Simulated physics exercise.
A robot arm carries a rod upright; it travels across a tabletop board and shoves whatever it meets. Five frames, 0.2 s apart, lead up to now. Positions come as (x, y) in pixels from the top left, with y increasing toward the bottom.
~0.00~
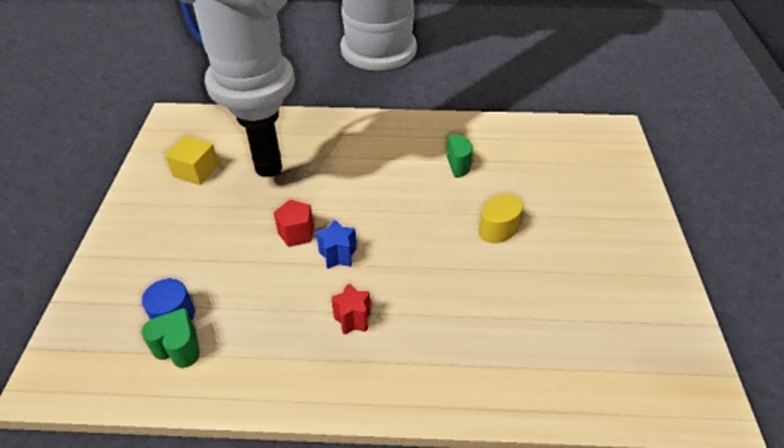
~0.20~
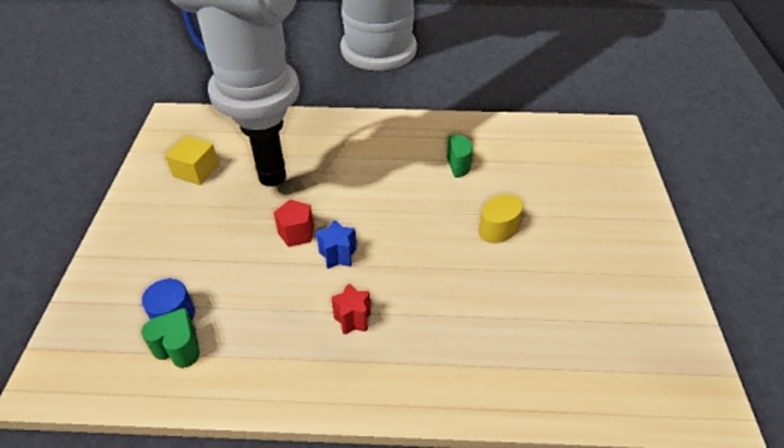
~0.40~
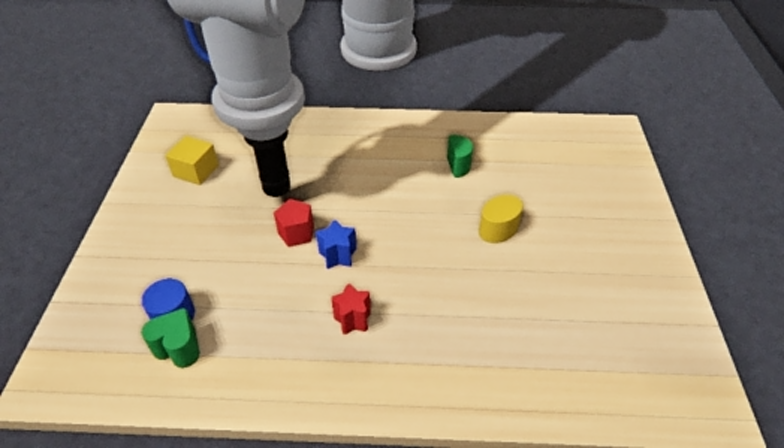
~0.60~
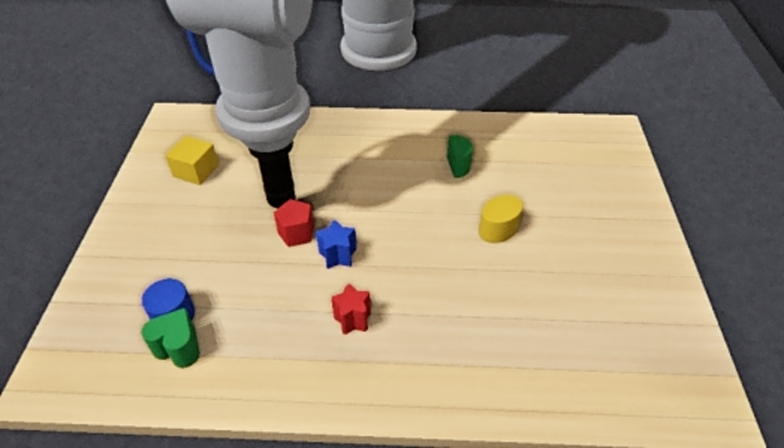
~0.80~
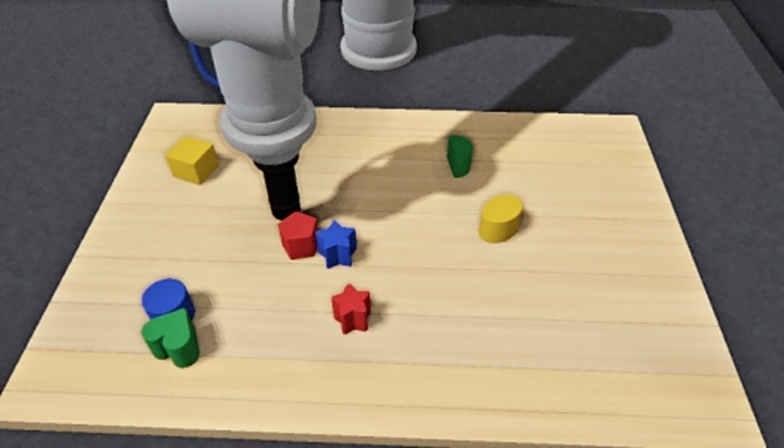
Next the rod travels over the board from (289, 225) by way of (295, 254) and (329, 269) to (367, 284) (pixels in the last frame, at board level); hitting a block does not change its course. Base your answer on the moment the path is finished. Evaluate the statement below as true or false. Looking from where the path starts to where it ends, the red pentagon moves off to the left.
That claim is false.
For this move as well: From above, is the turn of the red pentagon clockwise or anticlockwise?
Watching from overhead, you'd notice the red pentagon rotating clockwise.
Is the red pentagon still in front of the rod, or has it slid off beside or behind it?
It is no longer ahead.
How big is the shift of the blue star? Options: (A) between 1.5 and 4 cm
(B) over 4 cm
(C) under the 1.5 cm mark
My pick is B.
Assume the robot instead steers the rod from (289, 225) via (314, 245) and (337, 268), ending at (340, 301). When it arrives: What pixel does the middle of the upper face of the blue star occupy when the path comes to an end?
In the picture, that point is around (371, 273).
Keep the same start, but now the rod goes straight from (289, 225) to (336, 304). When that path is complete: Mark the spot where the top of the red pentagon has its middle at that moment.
Somewhere near (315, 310).
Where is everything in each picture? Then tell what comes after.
The first picture shows lower end of the rod (269, 169), tops of blocks, red pentagon (293, 212), blue star (336, 234), red star (351, 299).
The second picture shows rod (273, 178), blocks as before.
The third picture shows rod (277, 188), blocks as before.
The fourth picture shows rod (281, 199), blocks as before.
The fifth picture shows rod (287, 211), red pentagon (297, 225), blue star (336, 234), red star (351, 299).
On the path given first. One third of the way, rod (293, 241); red pentagon (306, 255); blue star (344, 240), turned 45° anticlockwise.
Two thirds of the way, rod (328, 257); red pentagon (325, 276), turned 60° clockwise; blue star (357, 242), turned 65° anticlockwise.
At the end, rod (367, 271); red pentagon (328, 280), turned 75° clockwise; blue star (384, 243), turned 105° anticlockwise; red star not moved.
